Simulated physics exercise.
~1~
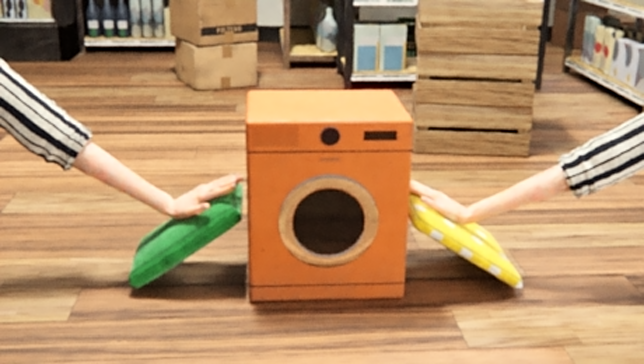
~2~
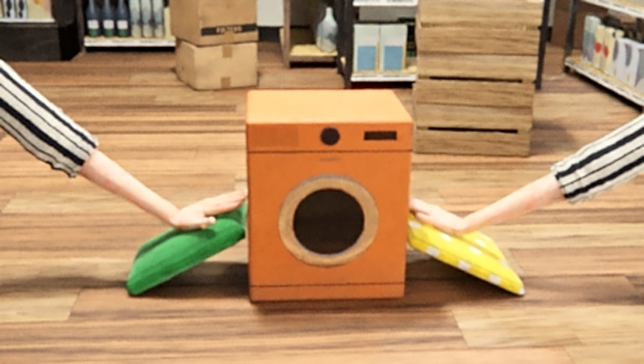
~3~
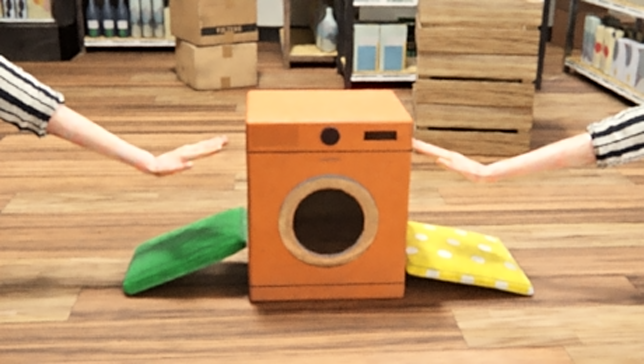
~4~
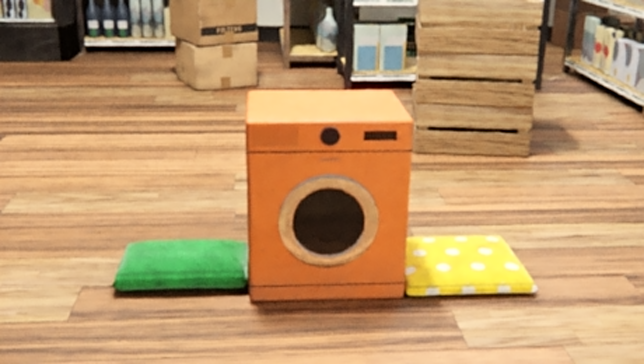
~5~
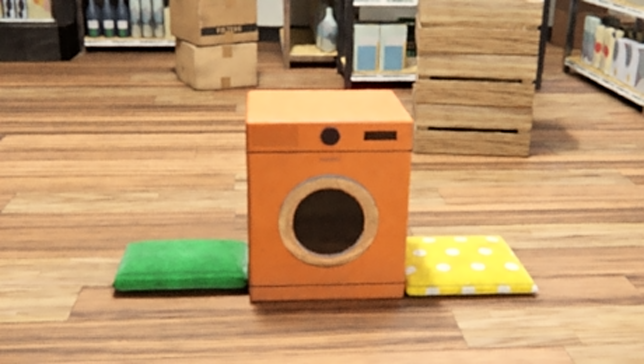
A green soft bag and a yellow seat pad with white dots lean against the left and right sides of an orange machine on a wooden floor, seen from the front by a still camera. Shelves of bottles, cardboard boxes and a wooden crate stack stand behind. Two hands in striped sleeves, one reaching in from each side, press on the soft things as they tilt lower. The hands then let go and draw back, leaving both sloping against the machine. Both slip down and end lying flat on the floor beside the unmoved machine.
